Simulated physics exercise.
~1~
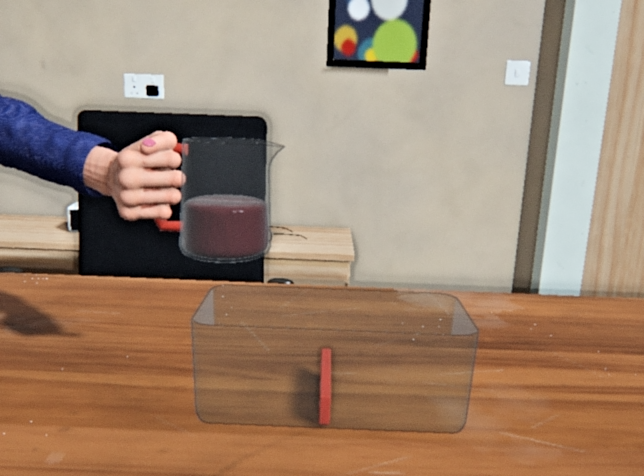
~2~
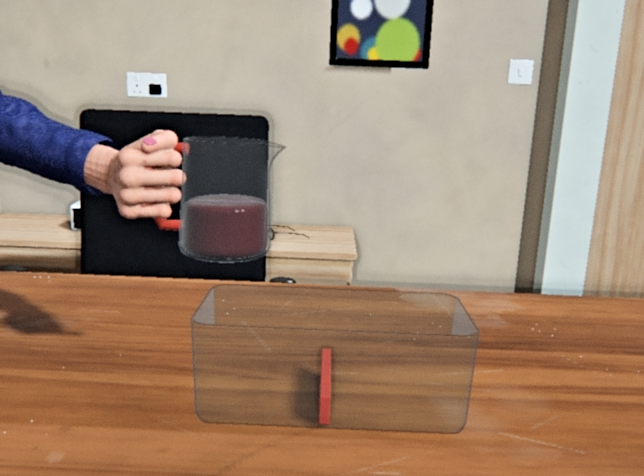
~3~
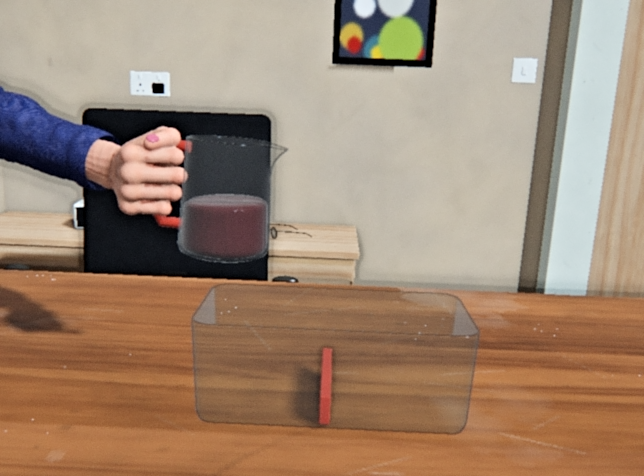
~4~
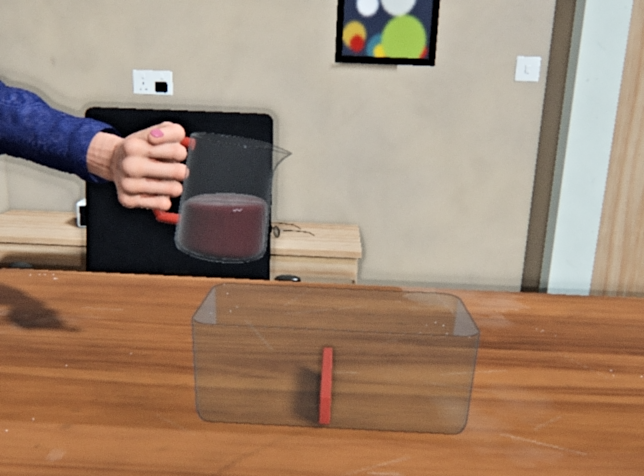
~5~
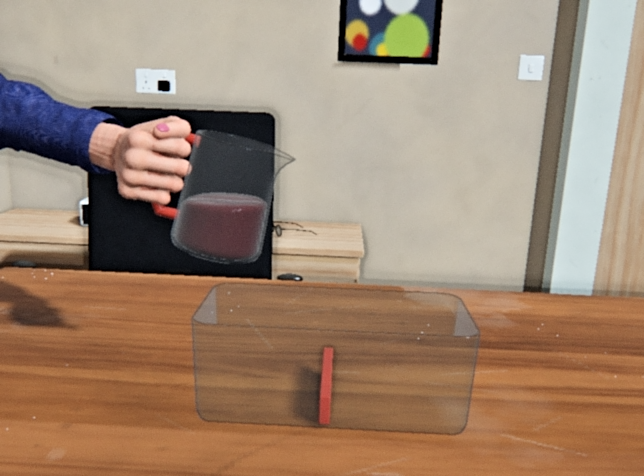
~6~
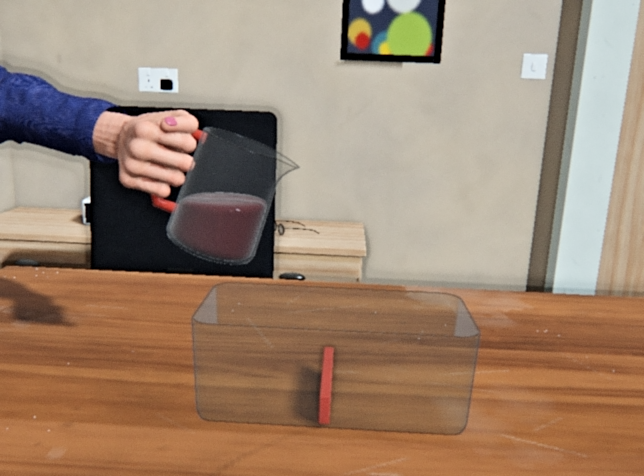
In this clip, a hand at the left holds a clear jug of dark reddish liquid above and behind a transparent basin with a red divider on a wooden table, then gradually tilts the jug slightly to the right.
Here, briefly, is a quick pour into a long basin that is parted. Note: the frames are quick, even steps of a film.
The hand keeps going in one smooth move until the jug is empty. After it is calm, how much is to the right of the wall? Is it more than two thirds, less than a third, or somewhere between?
The share right of the wall fails to exceed two thirds but reaches one third.
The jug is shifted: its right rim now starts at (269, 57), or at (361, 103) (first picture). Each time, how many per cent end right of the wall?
The first start yields 55 per cent, the second 90 per cent.
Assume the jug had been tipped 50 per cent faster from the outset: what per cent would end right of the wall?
Roughly 40 in a hundred.
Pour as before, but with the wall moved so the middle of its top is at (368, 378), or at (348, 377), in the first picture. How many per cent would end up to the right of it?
The first position gives around 10 percent, the second around 10 percent.
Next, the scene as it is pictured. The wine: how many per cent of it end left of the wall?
Around 50 percent.
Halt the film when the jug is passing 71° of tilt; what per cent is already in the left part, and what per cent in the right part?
Left about 0, right about 0.
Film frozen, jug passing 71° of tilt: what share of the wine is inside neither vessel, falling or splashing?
Roughly 5 percent.
A moment on, the jug is tipped part way and 97 per cent is still to pour, 0 is left of the wall and 0 right of it.
Next, the jug is tipped right over and 38 per cent is still to pour, 12 is left of the wall and 34 right of it.
Then the jug is tipped right over and 1 per cent is still to pour, 47 is left of the wall and 49 right of it.
Later the jug is tipped right over and 0 per cent is still to pour, 50 is left of the wall and 50 right of it.
Finally, 50 per cent lies left of the wall, 50 right of it and 0 outside.
